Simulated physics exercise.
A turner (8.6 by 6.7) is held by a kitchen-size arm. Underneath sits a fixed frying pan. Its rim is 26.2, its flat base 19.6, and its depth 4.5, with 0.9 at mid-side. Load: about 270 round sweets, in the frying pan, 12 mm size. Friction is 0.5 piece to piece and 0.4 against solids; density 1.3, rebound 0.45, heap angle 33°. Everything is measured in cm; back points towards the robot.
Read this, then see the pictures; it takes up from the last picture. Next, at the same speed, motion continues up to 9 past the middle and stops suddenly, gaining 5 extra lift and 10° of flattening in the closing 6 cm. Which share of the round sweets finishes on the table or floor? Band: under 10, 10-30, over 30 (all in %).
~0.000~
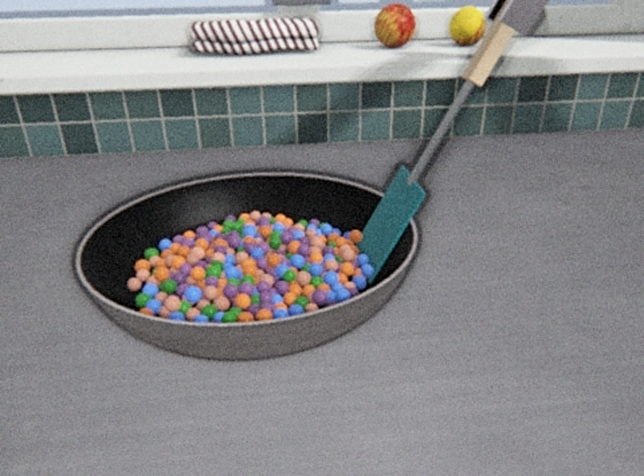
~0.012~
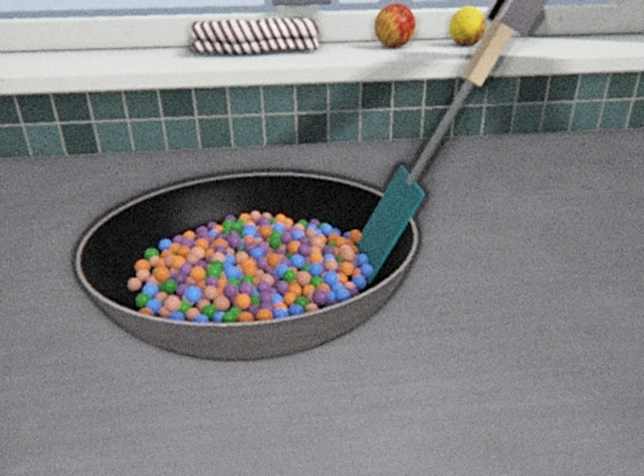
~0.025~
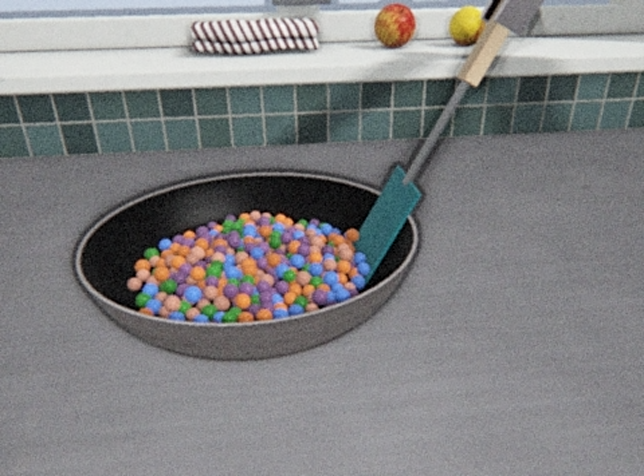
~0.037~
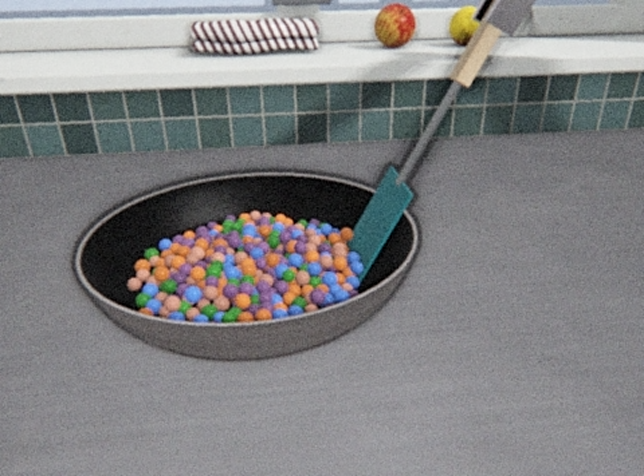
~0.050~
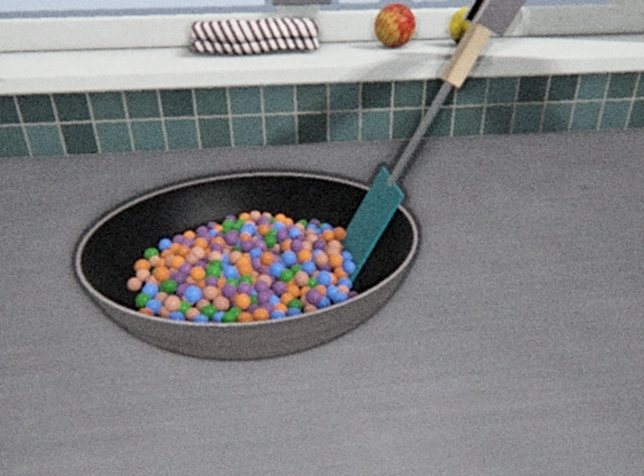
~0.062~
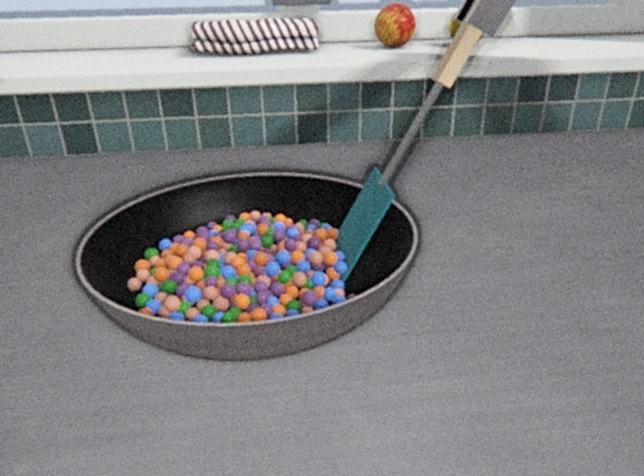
Under 10 %.
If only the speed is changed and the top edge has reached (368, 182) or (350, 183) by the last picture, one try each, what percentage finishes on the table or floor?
Roughly 10 per cent, then roughly 15 per cent.
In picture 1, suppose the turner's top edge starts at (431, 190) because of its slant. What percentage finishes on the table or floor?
About 10 per cent.
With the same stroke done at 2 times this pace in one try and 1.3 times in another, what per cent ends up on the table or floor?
15 and 5 %.
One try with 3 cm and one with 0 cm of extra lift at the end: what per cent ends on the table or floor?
You'd get some 0 per cent with the first setting and some 0 per cent with the second.
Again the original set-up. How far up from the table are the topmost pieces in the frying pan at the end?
It reaches roughly 4.5 cm.
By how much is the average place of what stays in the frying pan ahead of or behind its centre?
What stays is shifted forward by around 4.0 cm.
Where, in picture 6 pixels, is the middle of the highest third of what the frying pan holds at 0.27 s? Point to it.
About pixel (177, 257).
After 0.16 s, sloping 62°, highest piece 4 above the table; 274 in the frying pan.
After 0.27 s, sloping 59°, highest piece 5 above the table; 274 in the frying pan.
After 0.52 s, sloping 52°, highest piece 5 above the table; 268 in the frying pan, 4 on the table or floor, 2 on the blade or in flight.
After 1.57 s, sloping 52°, highest piece 4 above the table; 268 in the frying pan, 6 on the table or floor.
At rest, 268 in the frying pan, 6 on the table or floor. That is 2 % on the table or floor.
